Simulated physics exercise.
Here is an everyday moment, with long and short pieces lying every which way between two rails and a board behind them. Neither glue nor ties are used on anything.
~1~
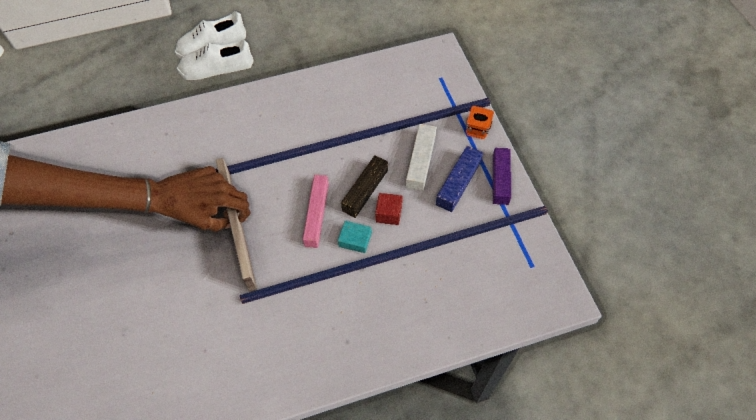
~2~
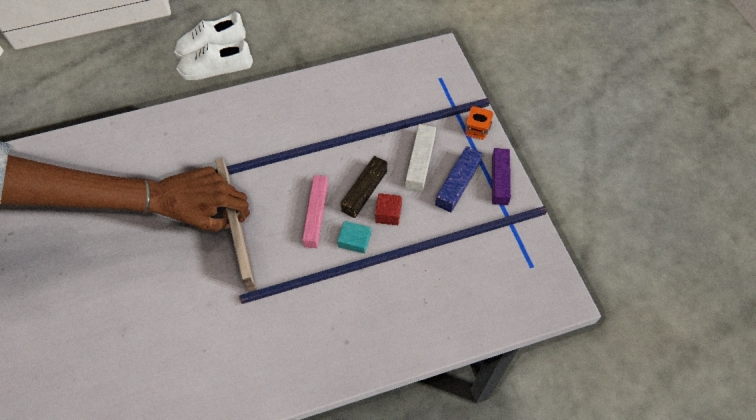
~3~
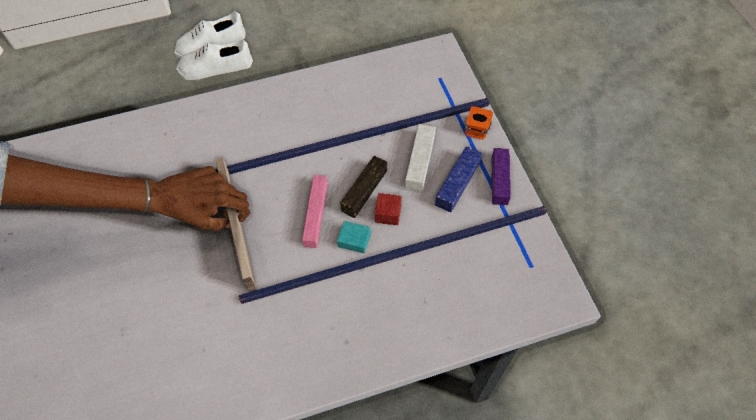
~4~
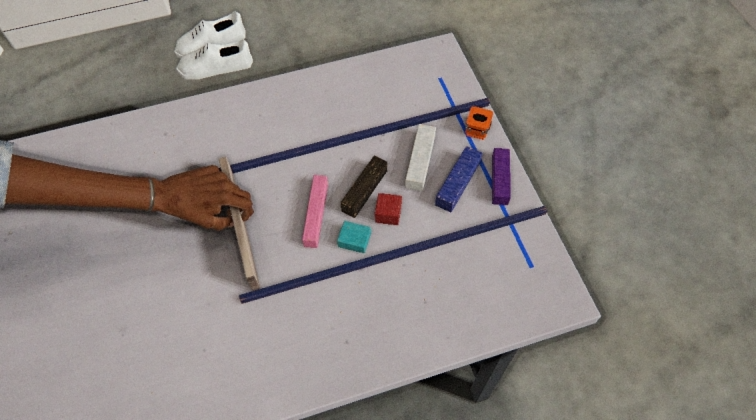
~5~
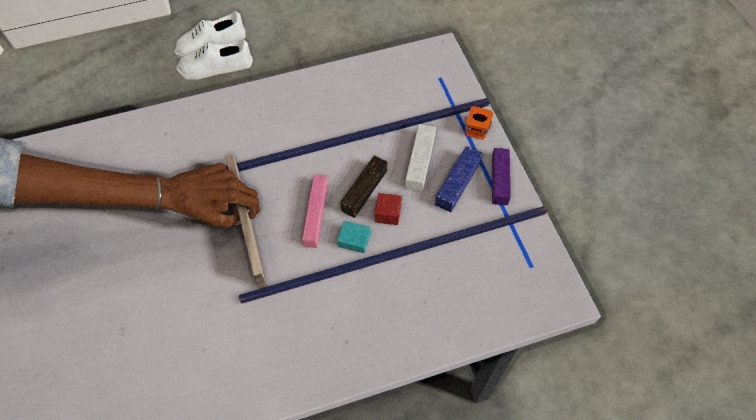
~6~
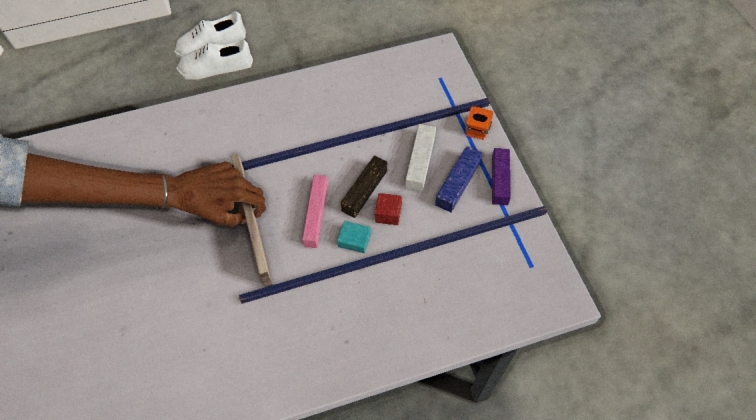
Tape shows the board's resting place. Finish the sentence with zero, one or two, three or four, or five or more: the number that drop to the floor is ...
The number that drop to the floor is three or four.
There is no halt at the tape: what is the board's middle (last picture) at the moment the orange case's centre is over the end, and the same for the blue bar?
I'd say about (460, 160) for the first one and about (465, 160) for the second.
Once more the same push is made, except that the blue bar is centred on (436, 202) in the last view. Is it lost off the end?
In that case it goes down.
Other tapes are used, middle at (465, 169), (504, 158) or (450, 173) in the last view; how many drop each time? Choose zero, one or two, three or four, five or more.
Per place, in order: One to two; five or more; no fall at all.
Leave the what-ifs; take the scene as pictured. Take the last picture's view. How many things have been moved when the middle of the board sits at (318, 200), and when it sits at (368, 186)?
Tally at point one: 2; at point two: 4.
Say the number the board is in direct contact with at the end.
The count comes out at 2.
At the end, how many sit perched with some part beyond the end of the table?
Counting them gives 2.
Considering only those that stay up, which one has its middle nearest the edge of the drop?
White bar.
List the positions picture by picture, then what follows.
In the first picture, orange case (479, 123); purple bar (502, 176); blue bar (460, 178); board (236, 223); tape (482, 164).
In the second picture, purple bar (501, 176); red block (389, 210).
In the third picture, blue bar (459, 179); turquoise block (354, 237).
In the fourth picture, orange case (479, 123); black bar (365, 186).
In the fifth picture, purple bar (501, 176); white bar (421, 157).
In the sixth picture, orange case (479, 123); purple bar (501, 176); blue bar (459, 179); board (251, 219); tape (482, 164).
Soon after, none off yet; orange case at rest near (479, 123); purple bar at rest near (501, 176); blue bar at rest near (459, 179).
Then, none off yet; orange case at rest near (479, 123); purple bar at rest near (501, 176); blue bar moving near (464, 174).
Further on, none off yet; orange case moved about its own width near (485, 114); purple bar moved a little near (527, 173); blue bar moved about its own width near (504, 151).
At rest, the number that fall off is three or four; fallen, blue bar, purple bar and orange case.
